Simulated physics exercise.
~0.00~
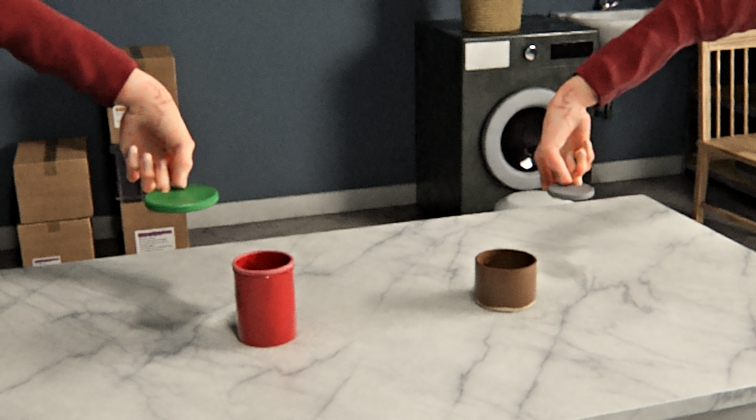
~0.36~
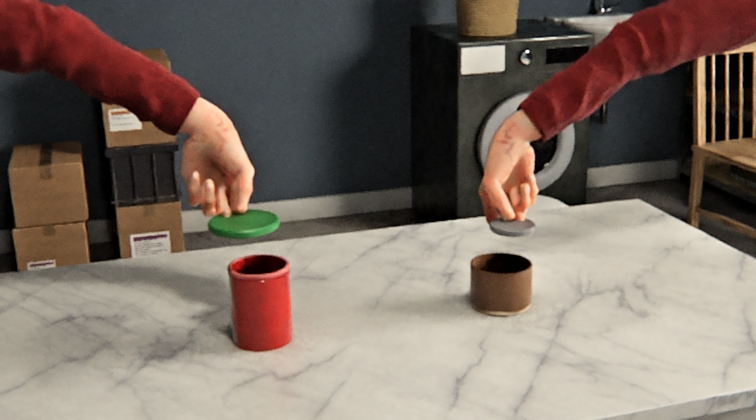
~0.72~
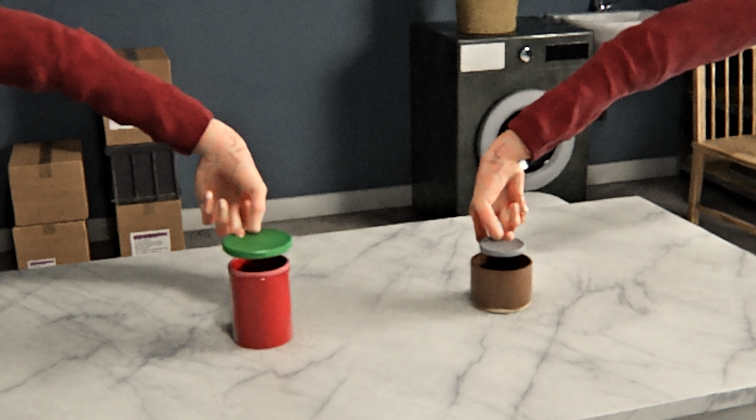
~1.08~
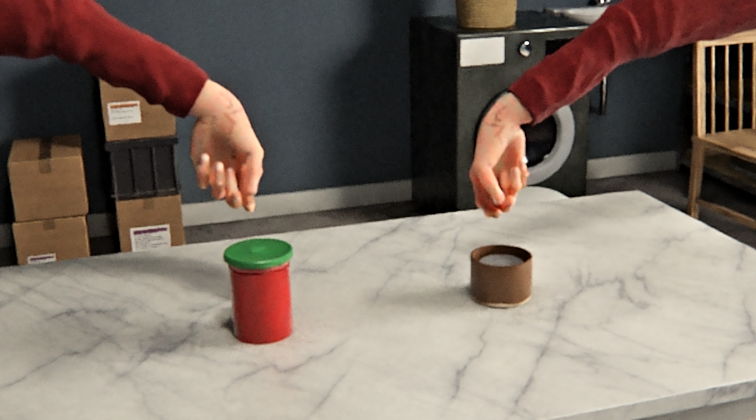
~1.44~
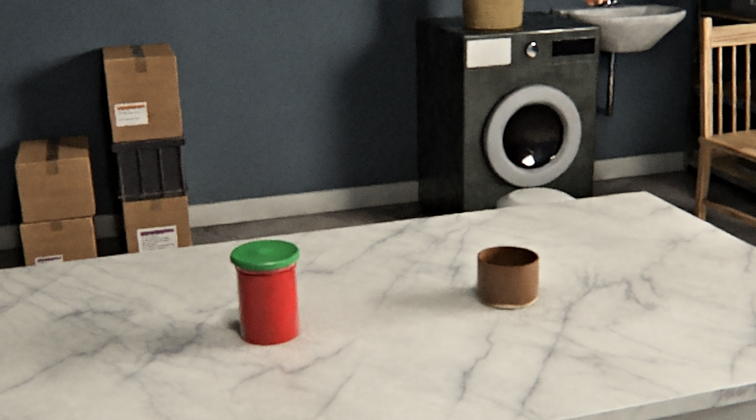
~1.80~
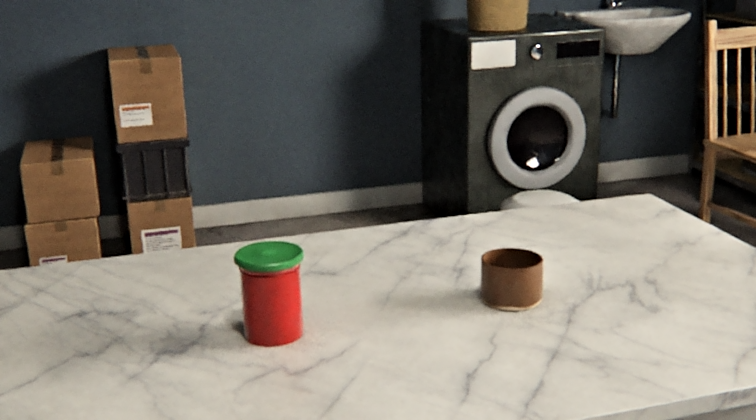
Two hands in dark red sleeves reach in from either side above a white marble table, seen from slightly above in a gently swaying view, with cardboard boxes, a dark washing machine and a wooden chair behind. The left hand holds a green disc over a tall red jar, while the right holds a smaller grey disc over a short brown mug. Both hands move the discs above the openings and lower them to the rims. They let go and withdraw, the grey disc dropping inside. Finally, the green disc covers the jar, while the grey one is out of sight within the mug.
